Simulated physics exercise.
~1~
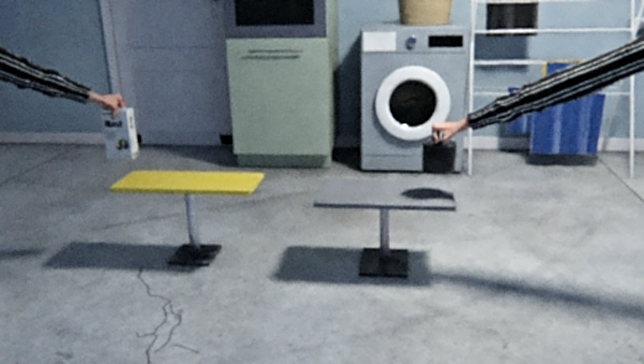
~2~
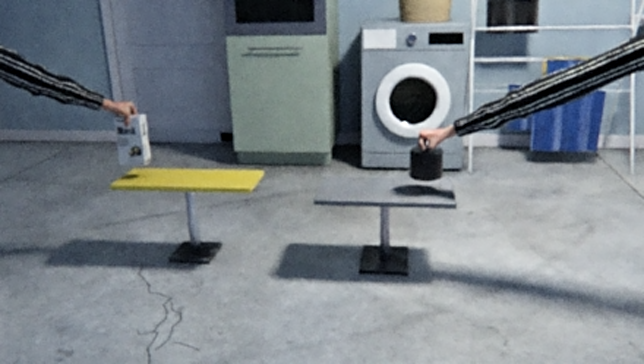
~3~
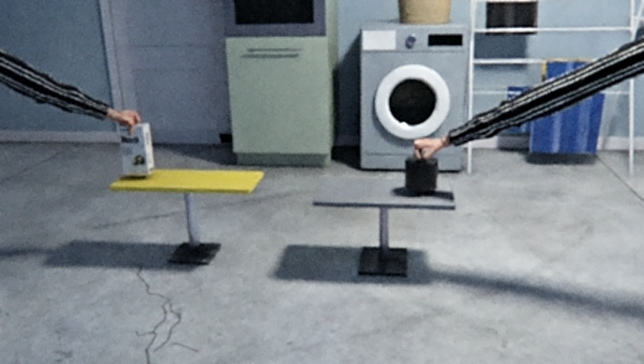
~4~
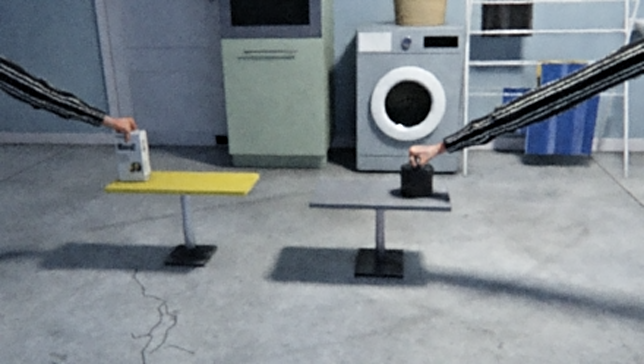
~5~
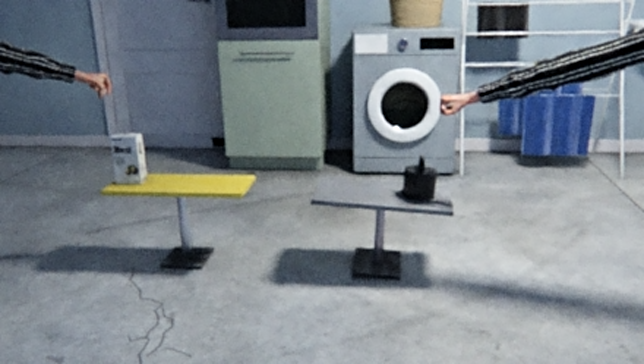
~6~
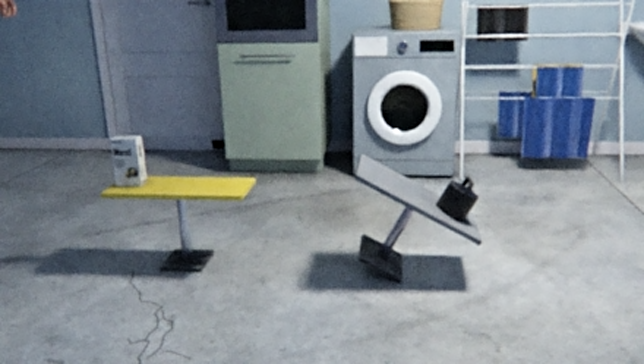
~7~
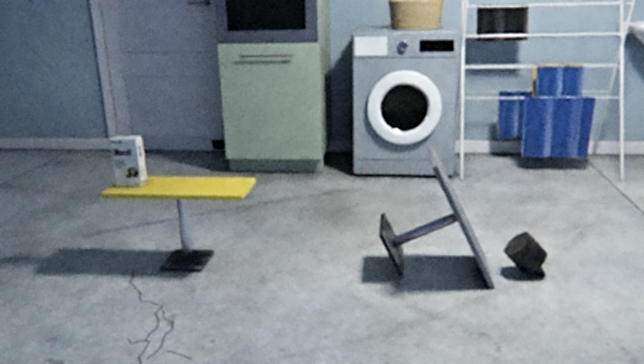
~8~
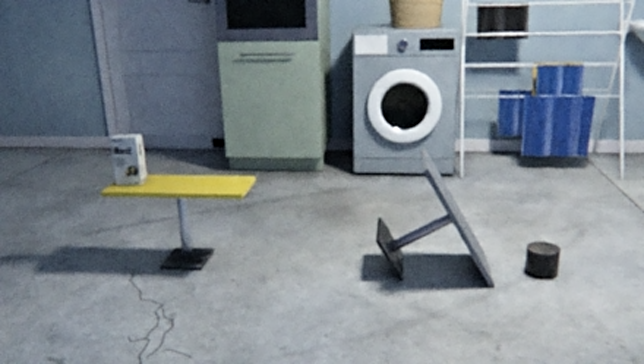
A small black object is lowered by a striped-sleeved arm onto the right end of a slim grey stand, while another arm sets a pale packet on the left end of a yellow side table to the left. The view is from the front, slightly above a grey concrete floor, with a green cabinet, washing machine and drying rack behind. Both hands let go and draw back. The grey stand then tips over to the right, and the black object tumbles to the floor. The stand ends toppled beside it, while the yellow table stays standing with the packet upright.
